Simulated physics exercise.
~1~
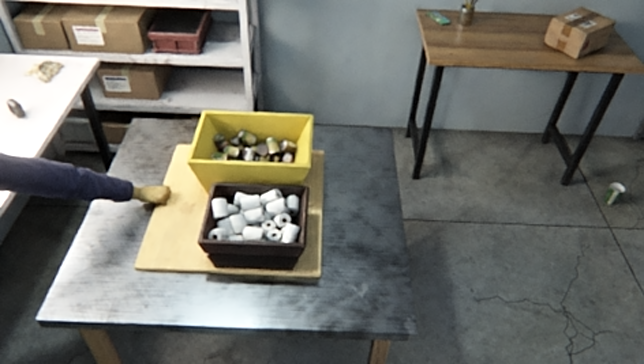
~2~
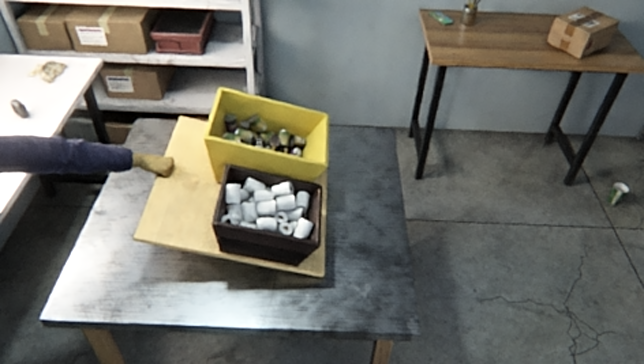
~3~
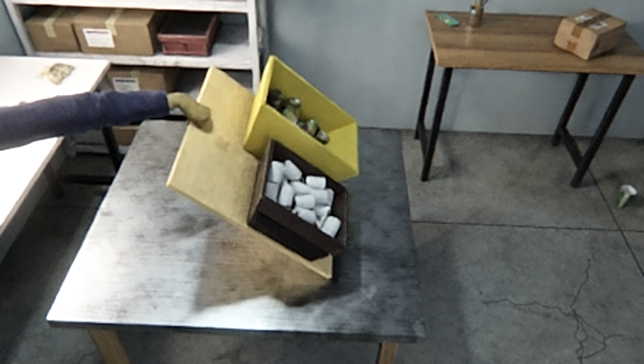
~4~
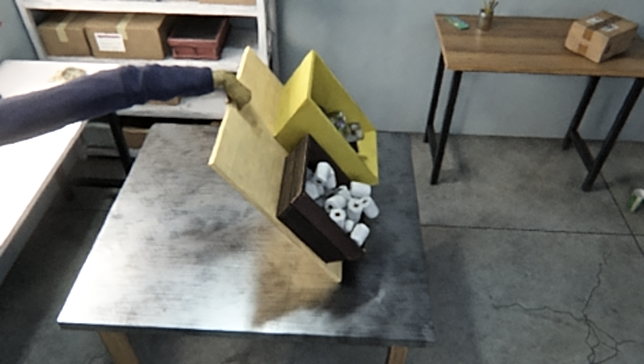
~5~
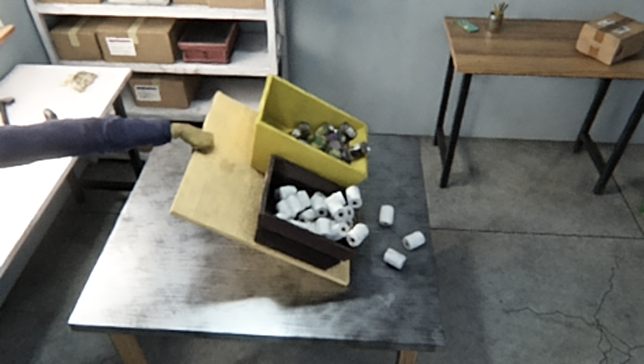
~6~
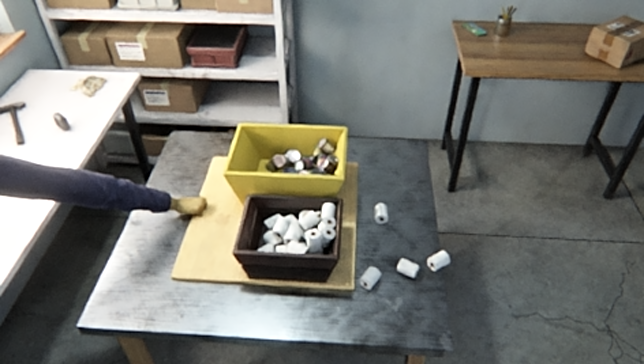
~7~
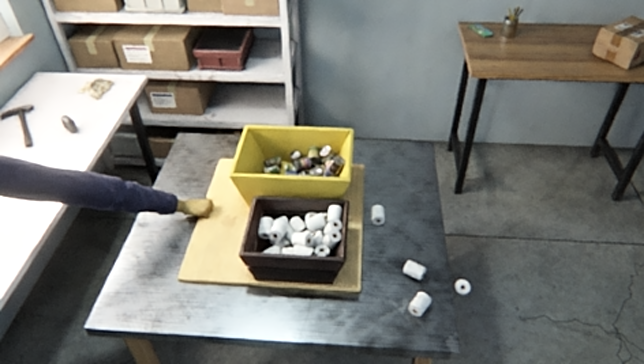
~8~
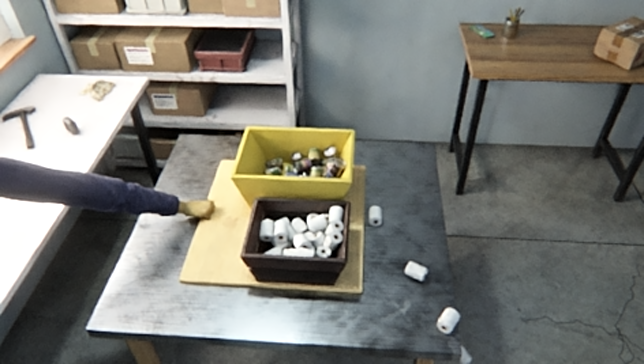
The clip shows a gloved hand tipping up a board holding a yellow crate of small tins and a dark crate of white rolls, then lowering it flat; four rolls spill rightward onto the table, one reaching its edge, while the tins stay in their crate.
